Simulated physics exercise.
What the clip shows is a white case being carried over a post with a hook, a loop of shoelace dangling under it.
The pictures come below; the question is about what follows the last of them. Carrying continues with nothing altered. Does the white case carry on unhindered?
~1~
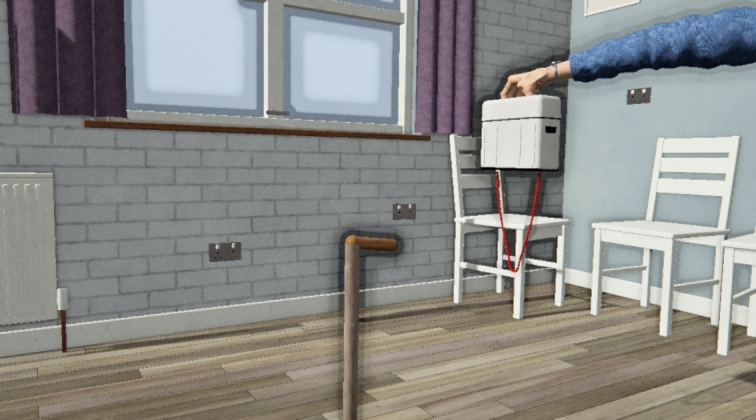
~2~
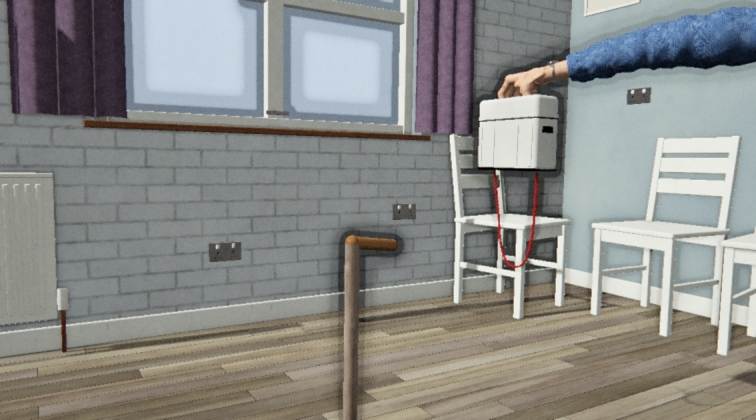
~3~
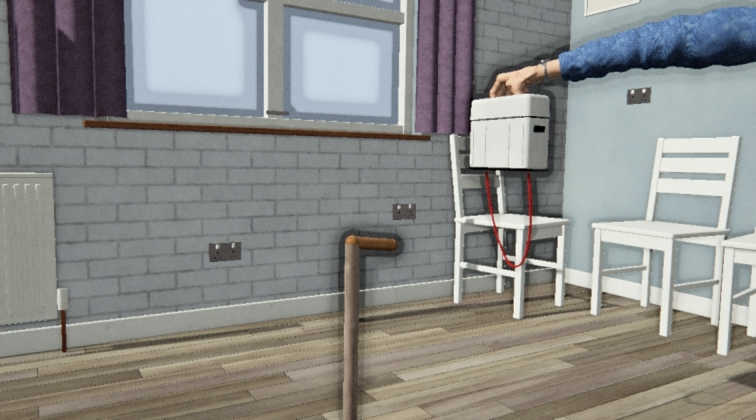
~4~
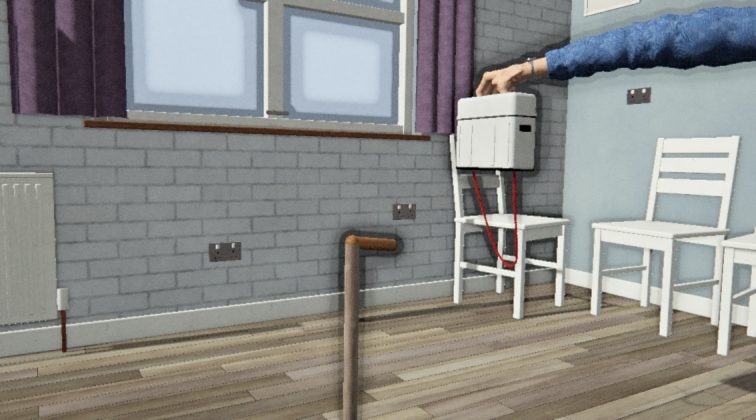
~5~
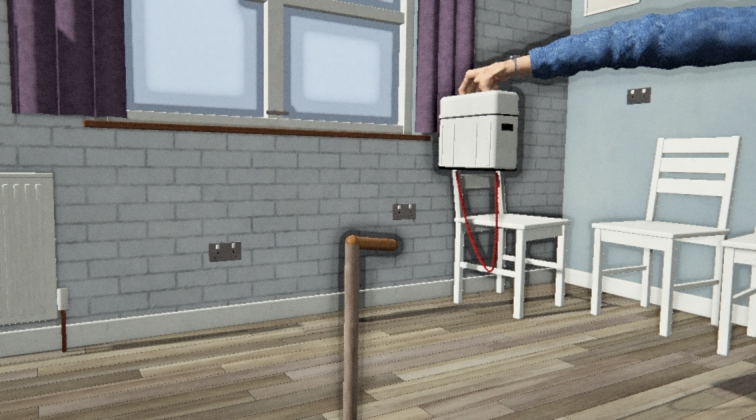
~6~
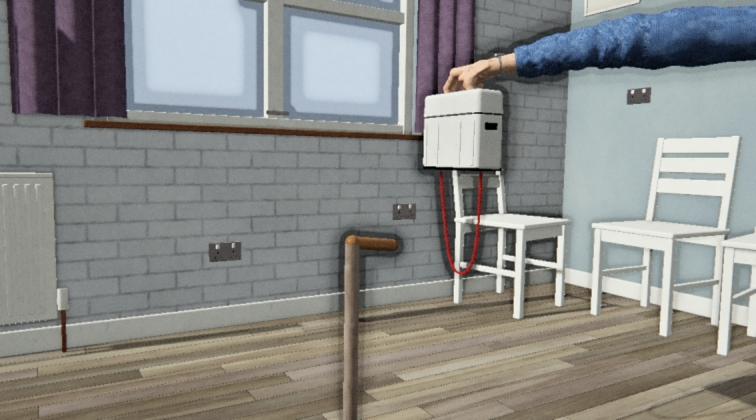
Looks to me like it'll be yanked back at the post.
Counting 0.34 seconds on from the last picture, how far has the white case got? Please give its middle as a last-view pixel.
Near pixel (414, 130).
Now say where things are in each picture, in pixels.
White case (519, 135); hook tip (392, 246), in the first frame.
White case (516, 135); bottom of the loop (512, 266), in the second frame.
White case (508, 134), in the third frame.
White case (494, 134); bottom of the loop (508, 265), in the fourth frame.
White case (477, 133), in the fifth frame.
White case (461, 132); bottom of the loop (458, 273); hook tip (392, 246); hook points towards it, loop hangs below the hook, in the sixth frame.
Then, 0.34 s on from there, case nearing the post near (414, 129).
Then, 0.82 s on from there, case over the post near (338, 126).
In the end, case past the post near (273, 122); loop tight round the post, hand stopped. The white case snags on the hook.
